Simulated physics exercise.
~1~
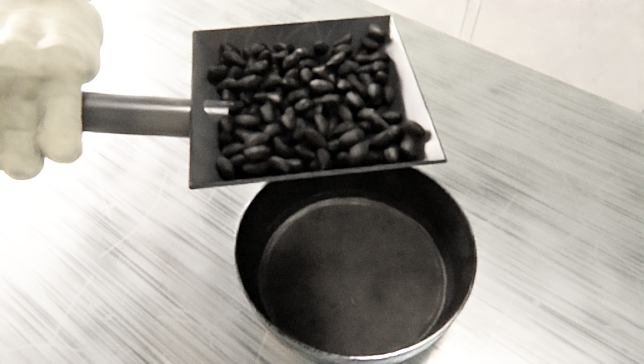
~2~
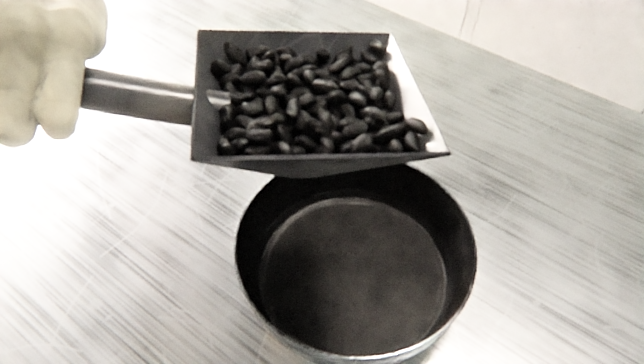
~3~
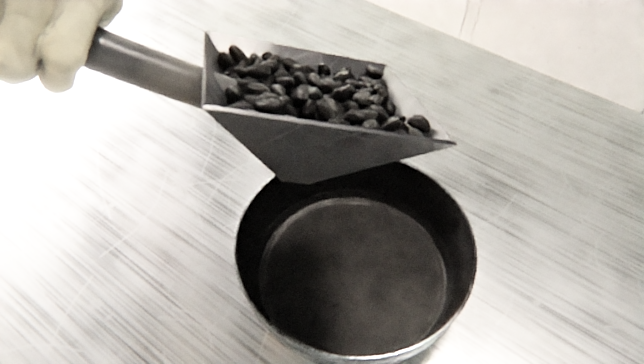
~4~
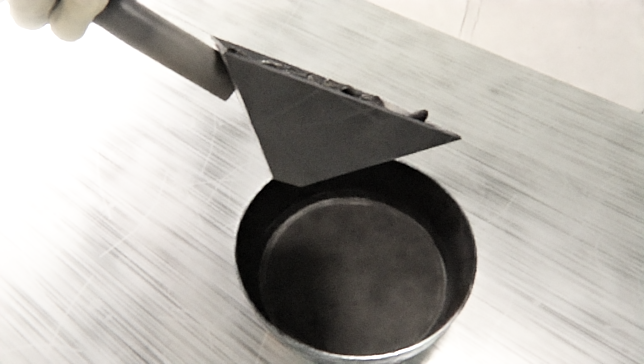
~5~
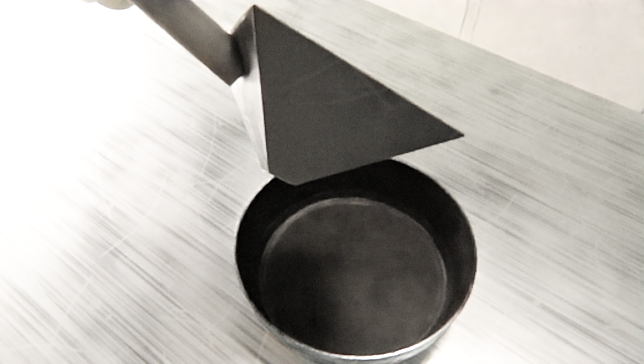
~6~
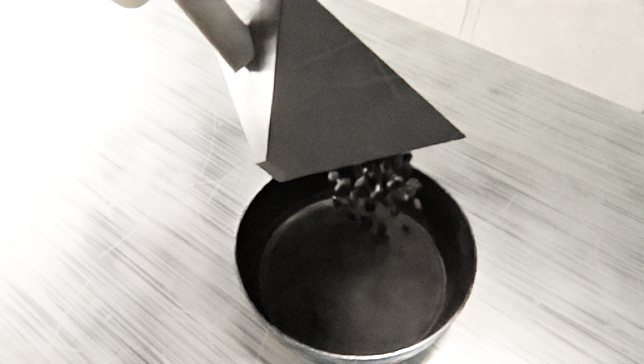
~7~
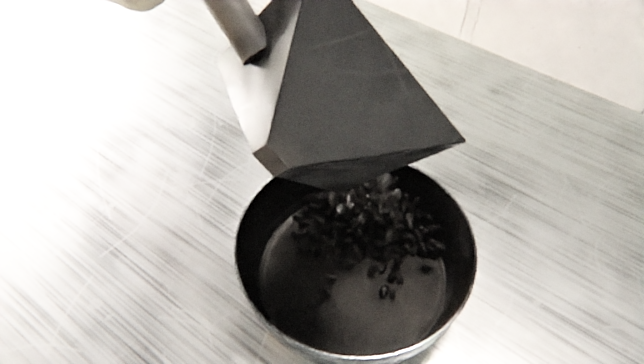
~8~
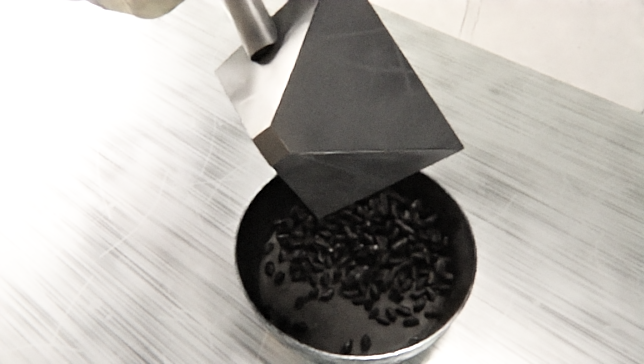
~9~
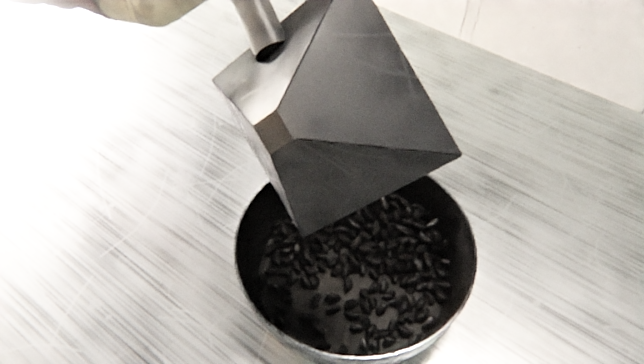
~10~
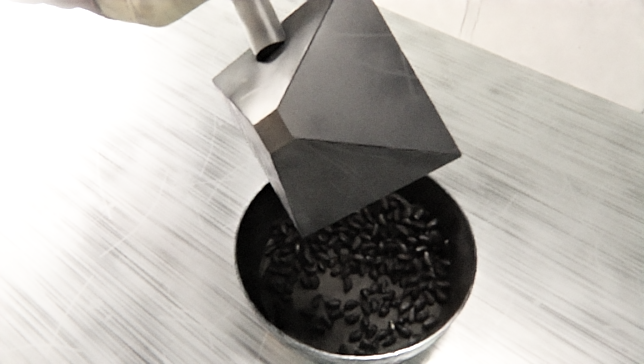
The clip shows a pale gloved hand holding a flared scoop of black beans over a dark round pan on a streaked surface. The scoop tips steadily until the beans tumble into the pan, then stays upturned above them as they lie spread across the bottom.
